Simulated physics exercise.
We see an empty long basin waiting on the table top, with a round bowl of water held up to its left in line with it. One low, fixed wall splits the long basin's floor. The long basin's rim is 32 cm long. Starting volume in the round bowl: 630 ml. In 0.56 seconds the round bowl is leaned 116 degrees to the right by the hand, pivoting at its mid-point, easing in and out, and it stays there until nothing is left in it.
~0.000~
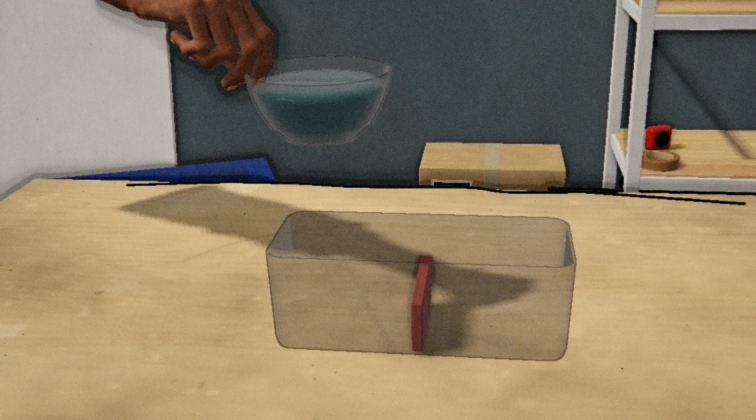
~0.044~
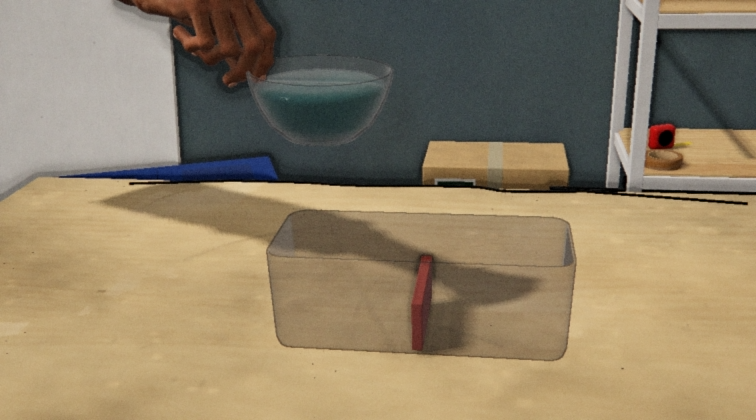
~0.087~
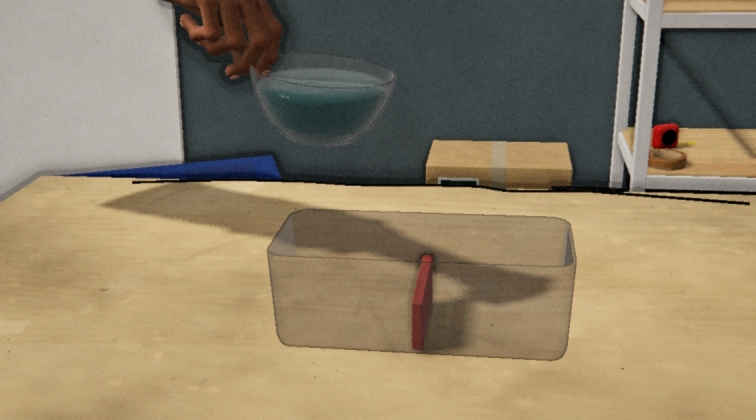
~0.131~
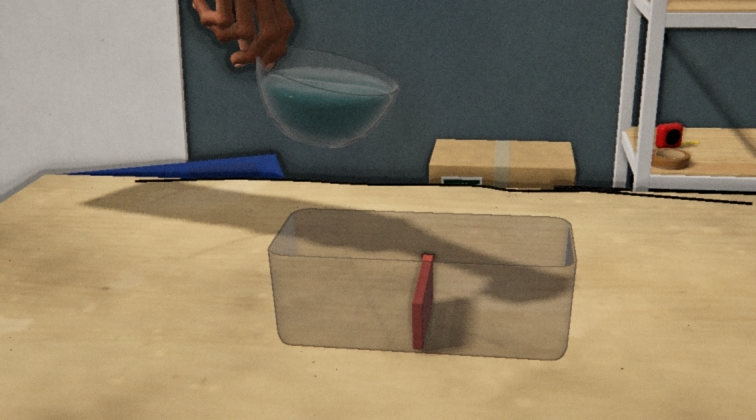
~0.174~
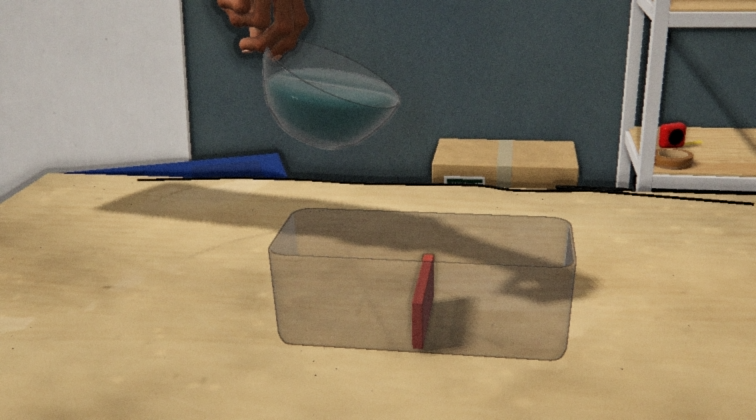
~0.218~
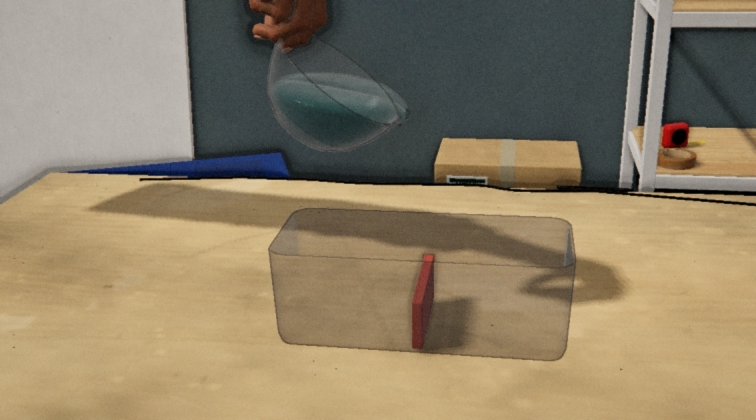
A round bowl of water, held by a hand above and to the left of an empty long basin with a low red wall inside, leans steadily to the right until a little water slips over its right rim.
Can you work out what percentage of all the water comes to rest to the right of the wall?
I would put it at 56 per cent.
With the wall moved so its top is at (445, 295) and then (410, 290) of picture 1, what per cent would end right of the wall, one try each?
The first gives near 35 per cent and the second near 65 per cent.
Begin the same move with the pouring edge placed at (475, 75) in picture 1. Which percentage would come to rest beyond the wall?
In that case roughly 80 per cent.
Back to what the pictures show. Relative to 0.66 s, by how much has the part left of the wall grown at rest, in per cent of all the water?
5 %.
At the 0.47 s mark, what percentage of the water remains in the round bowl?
I'd estimate some 4 % remains.
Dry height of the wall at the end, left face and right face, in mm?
Left side: Around 44 mm. Right side: Around 40 mm.
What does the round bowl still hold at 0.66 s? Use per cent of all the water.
0 per cent or so.
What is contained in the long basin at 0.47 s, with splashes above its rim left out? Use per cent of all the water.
Around 62 percent.
After 0.47 s the tilt is 109° and 4 per cent is still to pour, 10 is left of the wall and 52 right of it.
After 0.66 s the tilt is 116° and 0 per cent is still to pour, 36 is left of the wall and 52 right of it.
After 0.85 s the tilt is 116° and 1 per cent is still to pour, 39 is left of the wall and 55 right of it.
After 1.06 s the tilt is 116° and 0 per cent is still to pour, 41 is left of the wall and 56 right of it.
In the end 41 per cent lies left of the wall, 56 right of it and 3 outside.
